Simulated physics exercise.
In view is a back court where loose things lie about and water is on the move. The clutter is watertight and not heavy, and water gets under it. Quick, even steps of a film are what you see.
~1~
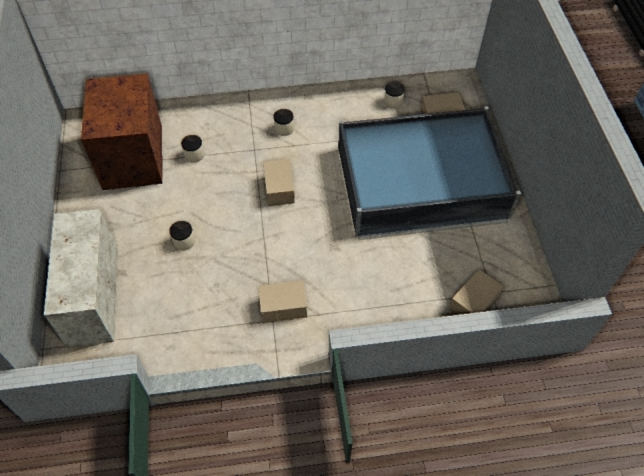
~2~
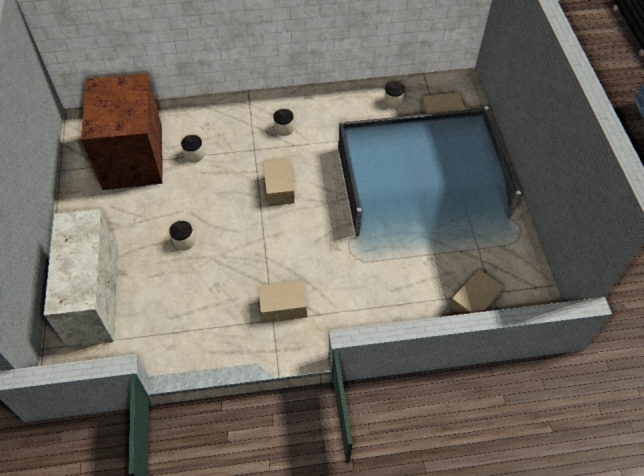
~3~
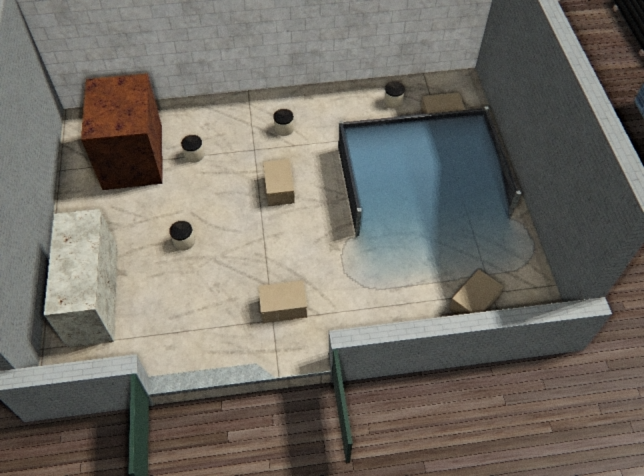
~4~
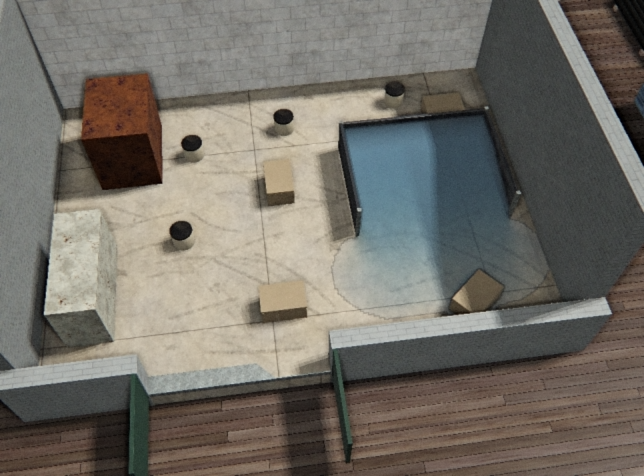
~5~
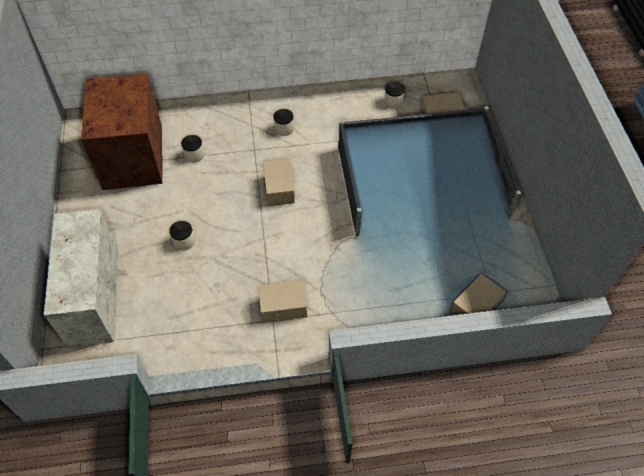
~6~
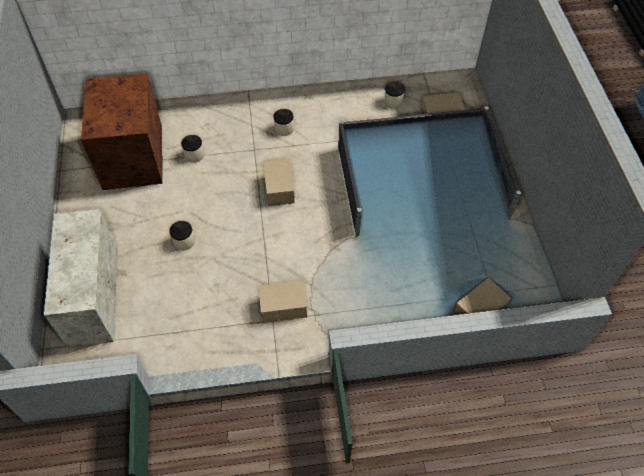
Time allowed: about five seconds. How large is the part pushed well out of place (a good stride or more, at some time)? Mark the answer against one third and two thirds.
Fewer than a third of them.
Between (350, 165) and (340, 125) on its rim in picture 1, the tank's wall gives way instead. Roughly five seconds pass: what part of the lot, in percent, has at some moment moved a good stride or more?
50 percent, give or take.
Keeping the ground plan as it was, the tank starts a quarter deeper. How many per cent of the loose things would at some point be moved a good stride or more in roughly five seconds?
20 per cent or so.
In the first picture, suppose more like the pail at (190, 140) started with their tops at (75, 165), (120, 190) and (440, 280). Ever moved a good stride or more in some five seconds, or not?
In that order: Under that, short of that, moved that far.
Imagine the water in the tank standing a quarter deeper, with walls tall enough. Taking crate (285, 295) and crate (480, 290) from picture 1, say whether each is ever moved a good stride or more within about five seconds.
Order as asked - carried at least that far, carried at least that far.
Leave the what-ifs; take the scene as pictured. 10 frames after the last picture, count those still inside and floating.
Total: 1.
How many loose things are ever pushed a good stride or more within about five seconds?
The total here is 2.
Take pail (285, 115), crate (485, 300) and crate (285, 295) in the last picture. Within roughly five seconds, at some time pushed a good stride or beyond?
Listed order gives below that mark, then past that mark, and lastly past that mark.
A moment on, 0 of 8 are well off their spots; 1 afloat.
Next, 1 of 8 are well off their spots; 1 afloat.
Later, 2 of 8 are well off their spots; 1 afloat.
In the end, 2 of 8 are well off their spots, and 2 have been at some point; 0 afloat.
